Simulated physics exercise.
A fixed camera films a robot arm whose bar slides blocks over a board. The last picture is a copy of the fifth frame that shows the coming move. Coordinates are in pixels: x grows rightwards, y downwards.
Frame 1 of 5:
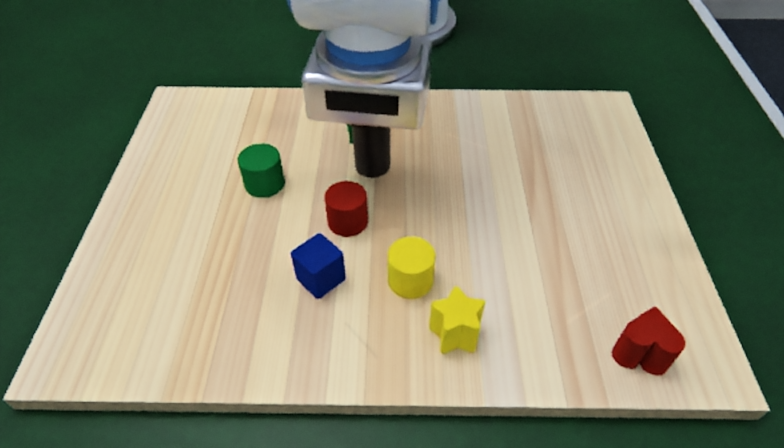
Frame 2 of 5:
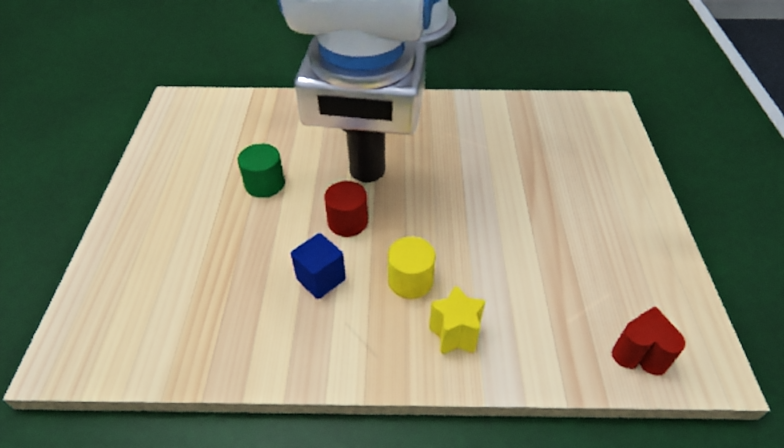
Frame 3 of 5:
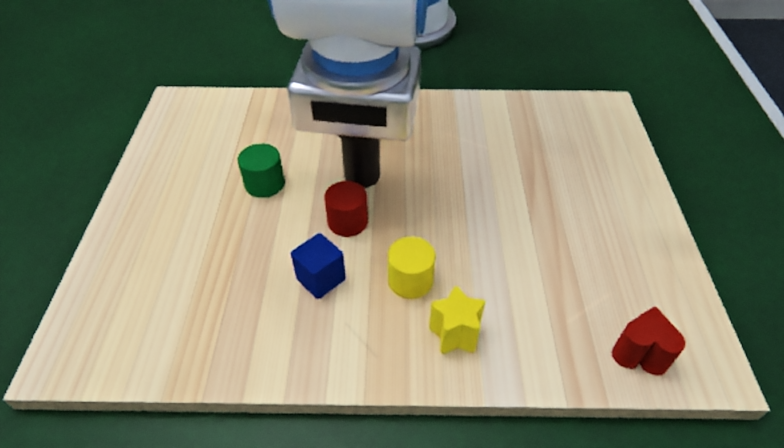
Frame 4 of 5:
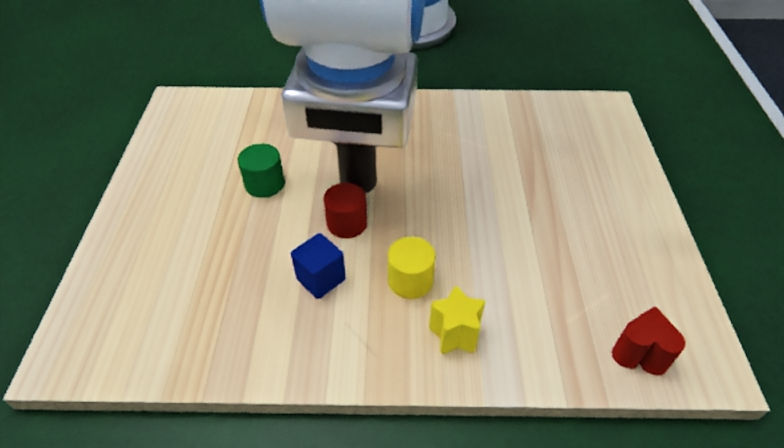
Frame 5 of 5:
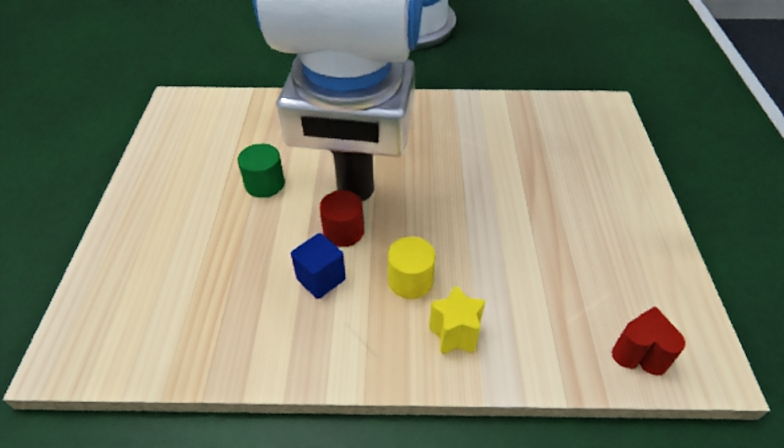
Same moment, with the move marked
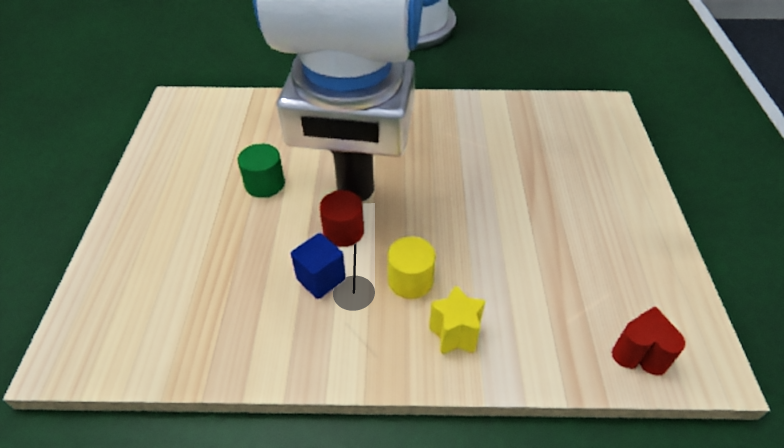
To begin with, a robot arm holds a dark bar upright behind a red cylinder on a wooden board scattered with green, blue, yellow and red blocks. The arm moves slowly toward the viewer and slightly left, then nudges the red cylinder a little forward, toward the blue block.
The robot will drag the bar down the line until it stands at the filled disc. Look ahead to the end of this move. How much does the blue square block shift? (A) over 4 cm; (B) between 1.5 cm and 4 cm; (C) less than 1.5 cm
A (over 4 cm)
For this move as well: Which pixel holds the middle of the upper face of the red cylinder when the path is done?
Around pixel (306, 266).
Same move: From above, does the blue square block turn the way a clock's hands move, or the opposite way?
Short answer: Counterclockwise.
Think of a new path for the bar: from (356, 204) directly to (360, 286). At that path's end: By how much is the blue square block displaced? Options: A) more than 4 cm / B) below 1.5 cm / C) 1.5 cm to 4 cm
The answer is A.
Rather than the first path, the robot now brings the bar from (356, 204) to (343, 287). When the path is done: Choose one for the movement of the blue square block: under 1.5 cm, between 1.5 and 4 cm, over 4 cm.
Beyond 4 cm.
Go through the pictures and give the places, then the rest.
In the first picture, bar tip at (373, 166); block tops, blue square block at (317, 252); red cylinder at (345, 195); yellow cylinder at (412, 254).
In the second picture, bar at (367, 170); blocks unchanged.
In the third picture, bar at (362, 176); blocks unchanged.
In the fourth picture, bar at (358, 182); red cylinder at (345, 197).
In the fifth picture, bar at (356, 190); blue square block at (317, 252); red cylinder at (341, 205); yellow cylinder at (412, 254).
Path on the board, in a line from (356, 204) to (354, 293).
The first path, step by step. One third of the way, bar at (355, 218); blue square block at (309, 262), turned 25° anticlockwise; red cylinder at (327, 231).
Two thirds of the way, bar at (354, 247); blue square block at (286, 287), turned 45° anticlockwise; red cylinder at (313, 252).
At the end, bar at (353, 280); blue square block at (268, 299), turned 50° anticlockwise; red cylinder at (306, 266); yellow cylinder in place.
